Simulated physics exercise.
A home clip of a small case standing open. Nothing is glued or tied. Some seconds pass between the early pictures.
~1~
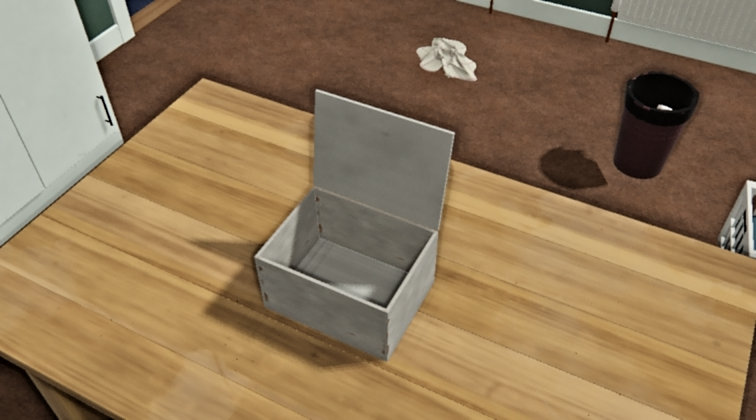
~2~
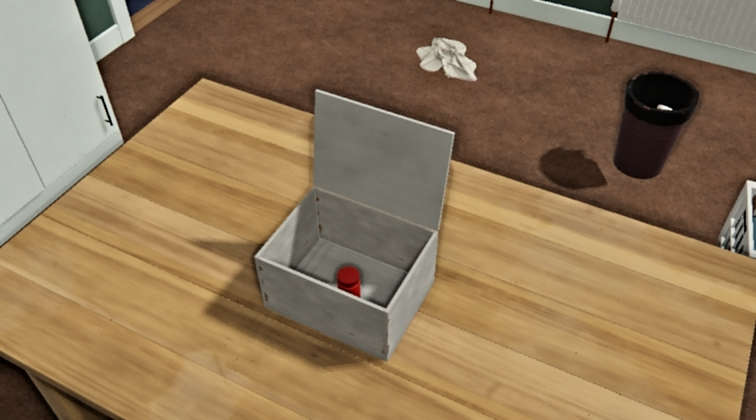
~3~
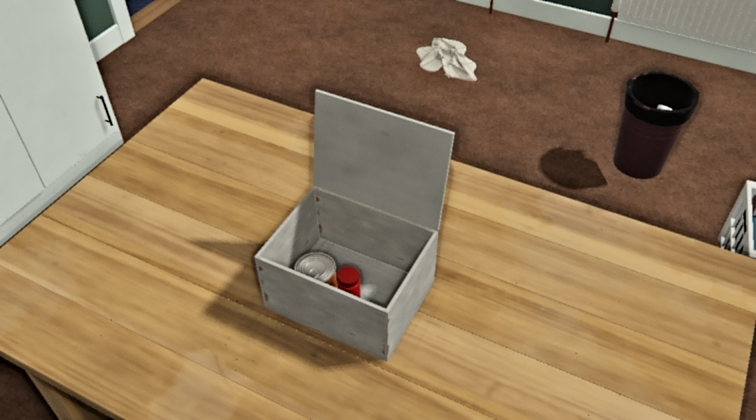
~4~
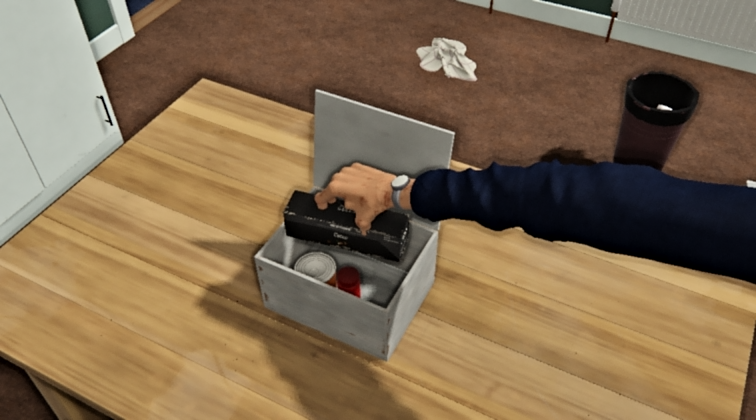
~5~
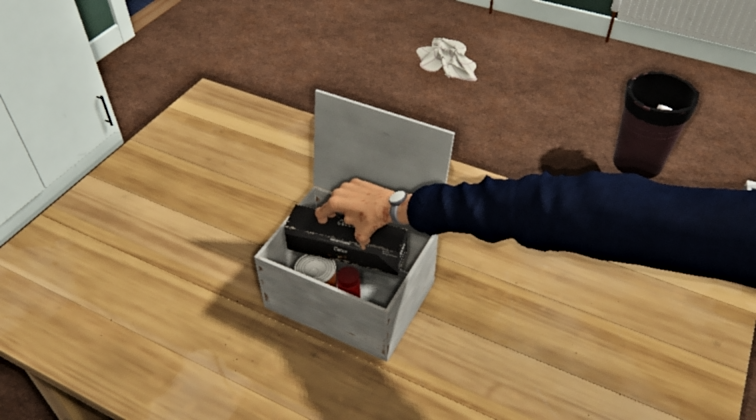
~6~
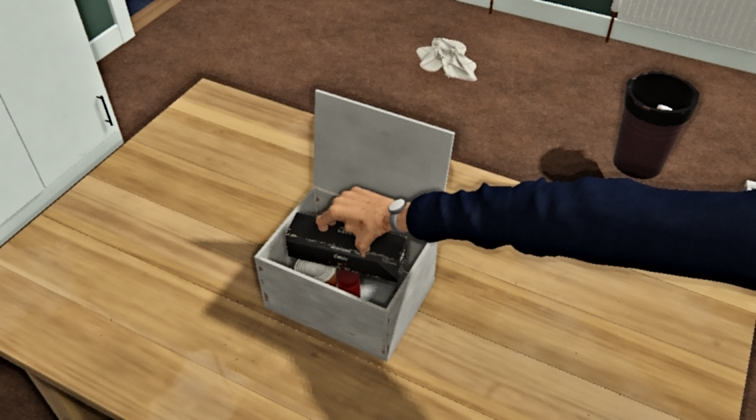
On a wooden table in a carpeted room, a small gray box stands open and empty, then holds a red object, then a round pale item beside it. A hand in a dark sleeve reaches in from the right and lowers a black carton slightly into the box, still gripping it.
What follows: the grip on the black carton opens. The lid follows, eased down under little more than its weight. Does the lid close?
Here the lid closes.
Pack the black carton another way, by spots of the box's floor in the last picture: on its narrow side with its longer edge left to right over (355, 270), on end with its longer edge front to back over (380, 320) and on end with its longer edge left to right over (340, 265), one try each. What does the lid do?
First, it shuts flat; second, it stays ajar; third, it is held up.
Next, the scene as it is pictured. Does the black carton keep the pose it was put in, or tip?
It tips.
Then, 0.40 s later than the last frame, black carton on its side near (356, 260).
Then, 1.30 s later than the last frame, lid 78° above the rim; black carton on its side near (356, 259).
Then, 1.70 s later than the last frame, lid 49° above the rim; black carton on its side near (356, 259).
Then, 2.10 s later than the last frame, lid 8° above the rim; black carton on its side near (356, 259).
When it is over, lid shut; lying over in the box, black carton; the other 2 as before. End places, in pixels of the last picture, black carton near (356, 259).
